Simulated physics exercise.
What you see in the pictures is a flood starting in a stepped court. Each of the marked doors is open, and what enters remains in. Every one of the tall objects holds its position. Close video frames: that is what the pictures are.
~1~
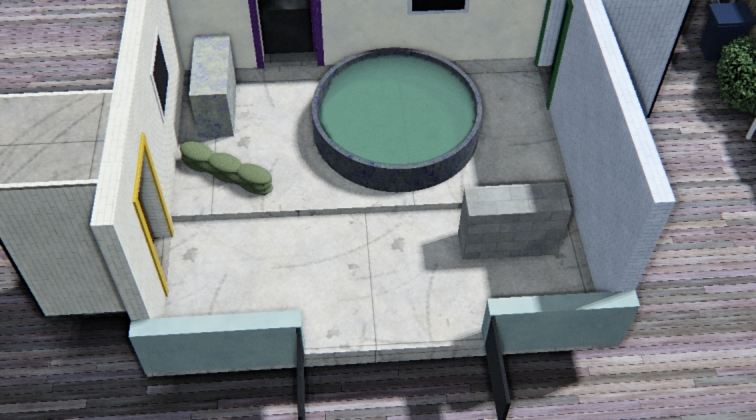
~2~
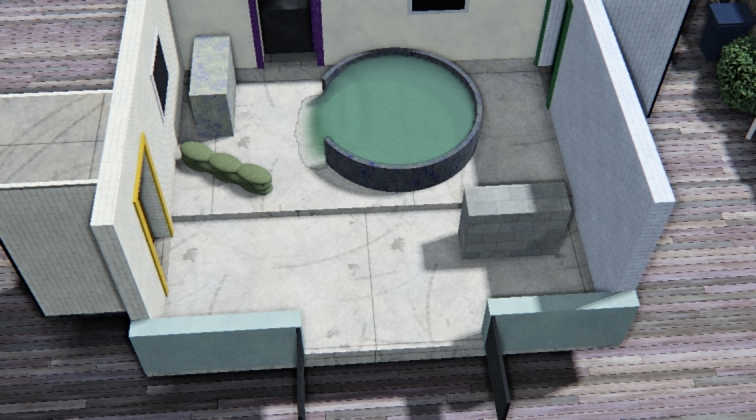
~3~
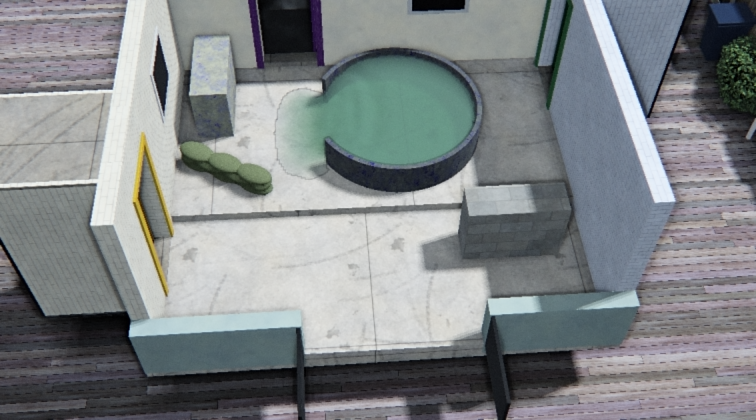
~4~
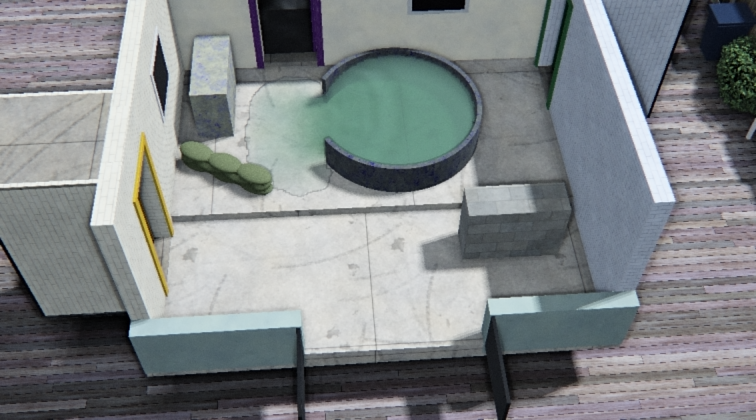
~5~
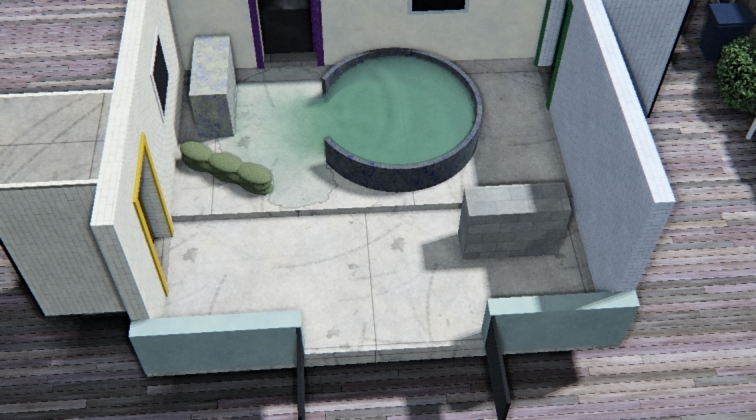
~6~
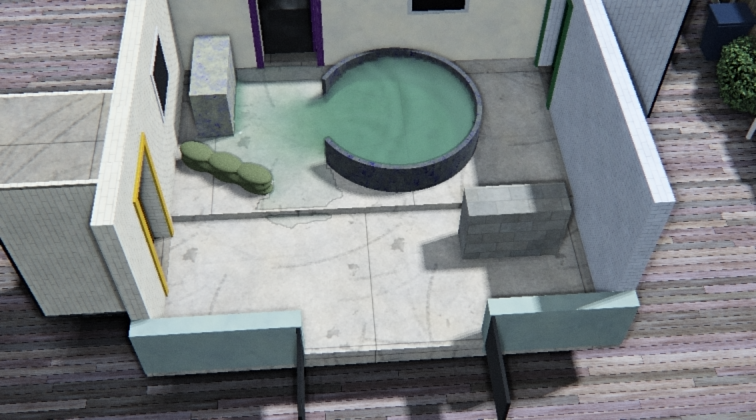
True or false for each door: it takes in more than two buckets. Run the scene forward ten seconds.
For the purple door, true; for the yellow door, false; for the green door, true.
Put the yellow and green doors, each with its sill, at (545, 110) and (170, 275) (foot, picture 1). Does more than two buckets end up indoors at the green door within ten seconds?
Result: Green one remains below.
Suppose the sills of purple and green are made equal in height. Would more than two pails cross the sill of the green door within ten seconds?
In that case green stays in check.
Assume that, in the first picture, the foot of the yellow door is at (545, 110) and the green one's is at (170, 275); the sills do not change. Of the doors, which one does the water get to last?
The yellow one is last.
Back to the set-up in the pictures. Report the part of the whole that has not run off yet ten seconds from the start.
Around 74 in a hundred.
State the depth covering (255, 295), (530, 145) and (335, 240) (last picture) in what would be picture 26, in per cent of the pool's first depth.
Approx. values, in order: 4 %, 0 %, 4 %.
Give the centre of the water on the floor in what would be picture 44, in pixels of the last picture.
I'd mark it close to (338, 142).
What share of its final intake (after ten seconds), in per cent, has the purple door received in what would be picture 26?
Estimate: Roughly 20 %.
A moment on, water covers 20 % of the floor; the purple door wet at the sill, nothing in, the yellow door not reached, the green door not reached.
Next, water covers 25 % of the floor; the purple door under two buckets in, the yellow door not reached, the green door not reached.
Then, water covers 50 % of the floor; the purple door over two buckets in, the yellow door wet at the sill, nothing in, the green door not reached.
Later, water covers 70 % of the floor; the purple door far over two buckets in, the yellow door wet at the sill, nothing in, the green door over two buckets in.
In the end, water covers 85 % of the floor; the purple door far over two buckets in, the yellow door wet at the sill, nothing in, the green door far over two buckets in.
